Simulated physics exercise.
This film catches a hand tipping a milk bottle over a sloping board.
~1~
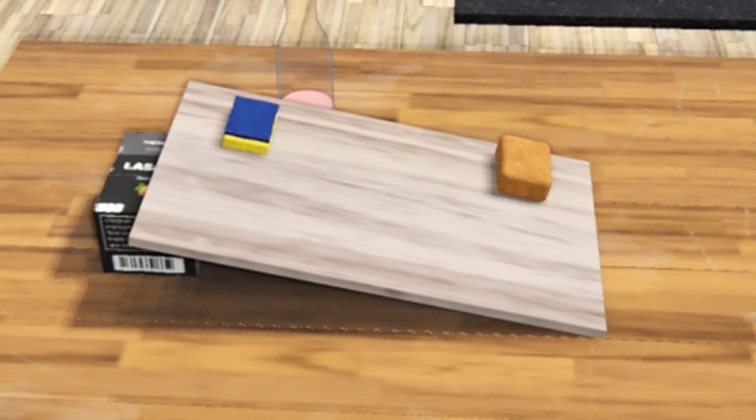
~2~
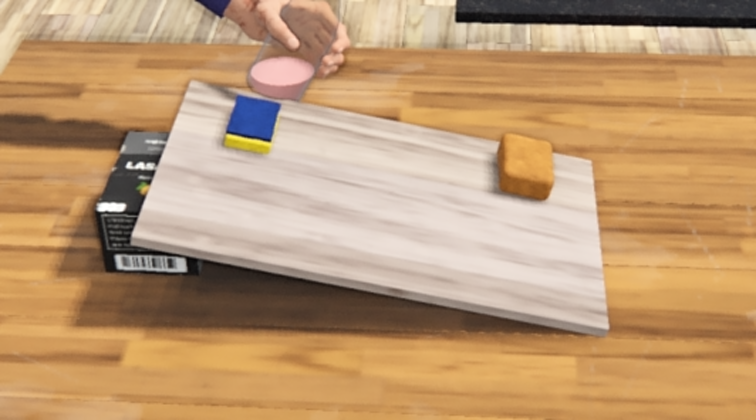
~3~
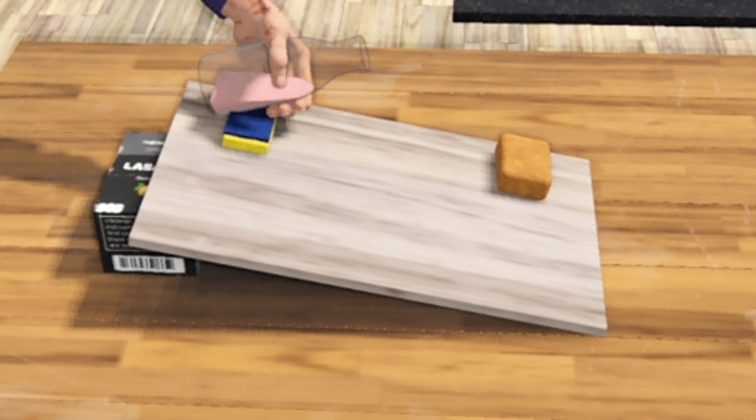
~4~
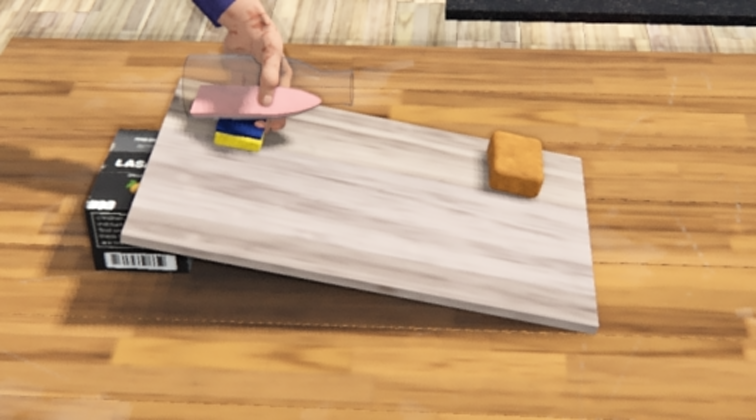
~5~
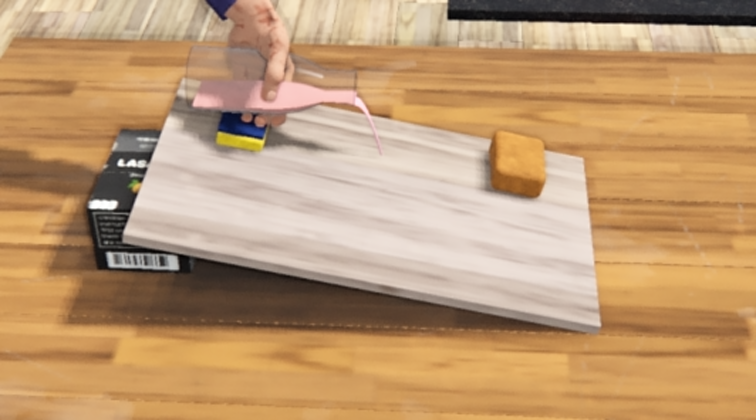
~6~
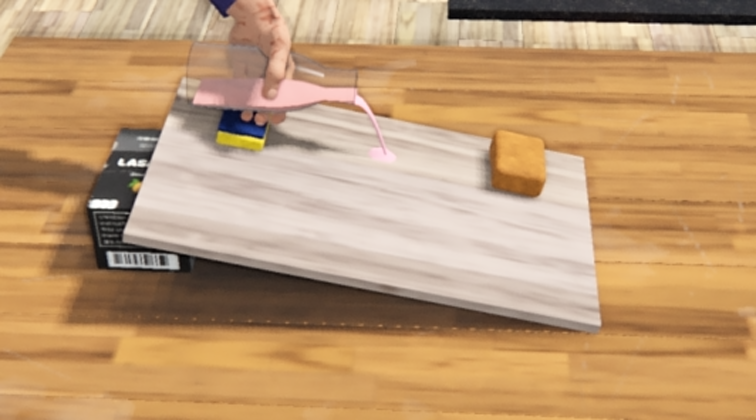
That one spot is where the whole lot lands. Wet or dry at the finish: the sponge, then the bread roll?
Sponge - dry; bread roll - wet.
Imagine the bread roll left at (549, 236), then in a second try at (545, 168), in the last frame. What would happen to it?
One: It escapes. Two: It is reached.
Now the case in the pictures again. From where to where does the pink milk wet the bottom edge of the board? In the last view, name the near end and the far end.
Wet edge limits: (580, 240) near, (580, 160) far.
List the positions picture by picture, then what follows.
The first picture shows the board slopes down to the right; milk bottle (304, 59) nearly empty; sponge (251, 126); bread roll (523, 168).
The second picture shows milk bottle (306, 29) tipped 30° with all of its load; sponge (253, 125).
The third picture shows milk bottle (289, 69) tipped 75° with all of its load; bread roll (523, 167).
The fourth picture shows the board slopes down to the right; milk bottle (273, 87) tipped 90° with all of its load; sponge (243, 123).
The fifth picture shows the first of it lands; milk bottle (276, 83) tipped 95° with all of its load; bread roll (517, 164).
The sixth picture shows the first of it lands; milk bottle (277, 81) tipped 95° with nearly all of its load; sponge (245, 122); bread roll (517, 164).
Soon after, it runs down to the right; the sponge is dry; the bread roll is wet.
Later, it runs down to the right and off the end; the sponge is dry; the bread roll is wet.
In the end, it runs down to the right and off the end; the sponge is dry; the bread roll is wet.
